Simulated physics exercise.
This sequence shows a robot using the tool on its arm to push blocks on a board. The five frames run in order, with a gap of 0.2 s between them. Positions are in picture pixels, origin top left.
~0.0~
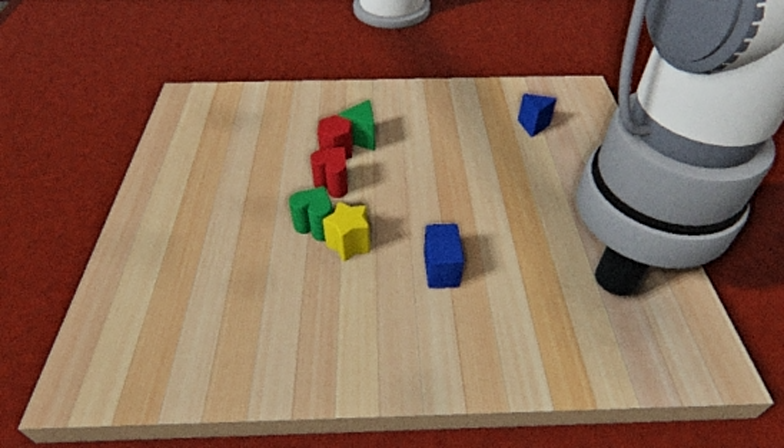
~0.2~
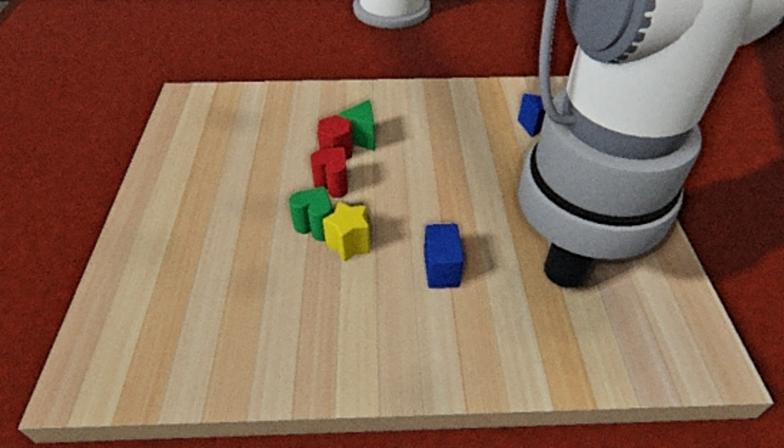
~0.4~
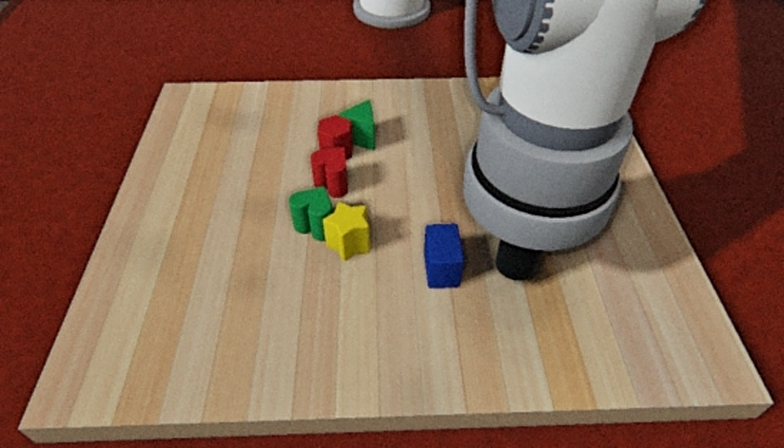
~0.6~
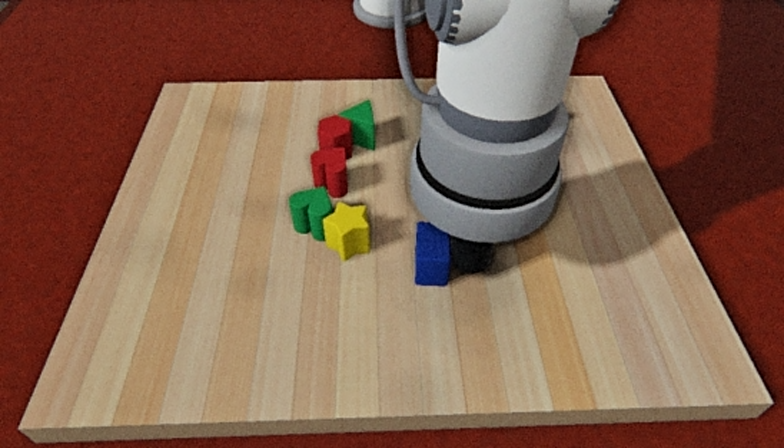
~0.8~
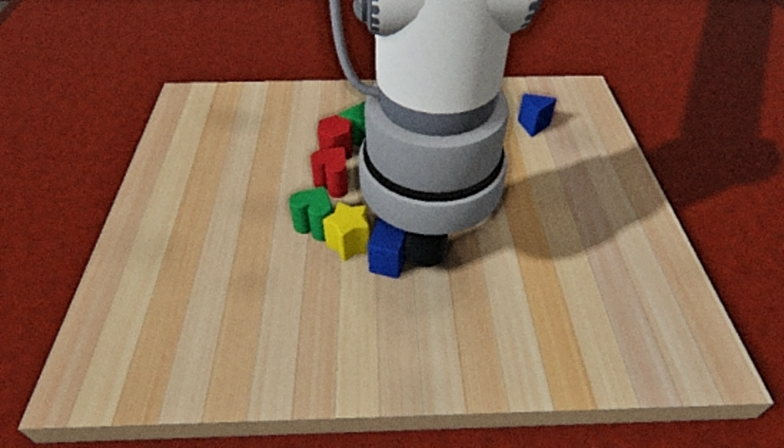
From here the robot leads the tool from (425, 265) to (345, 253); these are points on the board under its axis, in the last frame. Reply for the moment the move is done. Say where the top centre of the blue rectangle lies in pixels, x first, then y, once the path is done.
I predict (307, 221).
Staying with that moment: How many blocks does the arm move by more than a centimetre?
Of all the blocks, three or more travel more than a centimetre.
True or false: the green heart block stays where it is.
It is false.
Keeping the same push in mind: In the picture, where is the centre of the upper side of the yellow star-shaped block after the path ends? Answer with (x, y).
I'd expect the centre of its top face to be at (275, 208).
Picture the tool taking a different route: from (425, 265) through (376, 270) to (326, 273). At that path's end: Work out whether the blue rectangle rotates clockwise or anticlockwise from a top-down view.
The sense of turning is clockwise.
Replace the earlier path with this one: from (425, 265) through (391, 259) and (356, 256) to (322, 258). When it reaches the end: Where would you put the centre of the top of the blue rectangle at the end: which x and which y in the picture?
Roughly at (284, 223).
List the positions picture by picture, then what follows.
The first frame shows tool tip at (616, 279); block tops, green heart block at (312, 199); red heart block at (331, 158); yellow star-shaped block at (348, 217); blue rectangle at (445, 242).
The second frame shows tool at (565, 272); blocks unchanged.
The third frame shows tool at (516, 265); blocks unchanged.
The fourth frame shows tool at (470, 258); blue rectangle at (433, 240).
The fifth frame shows tool at (426, 252); green heart block at (312, 199); red heart block at (331, 158); yellow star-shaped block at (348, 217); blue rectangle at (390, 230).
On the path given first. Halfway along, tool at (383, 245); green heart block at (293, 190), turned 25° clockwise; yellow star-shaped block at (313, 214), turned 15° clockwise; blue rectangle at (346, 226), turned 15° anticlockwise.
At the end, tool at (344, 240); green heart block at (271, 179), turned 70° clockwise; red heart block in place; yellow star-shaped block at (275, 208), turned 15° clockwise; blue rectangle at (307, 221).
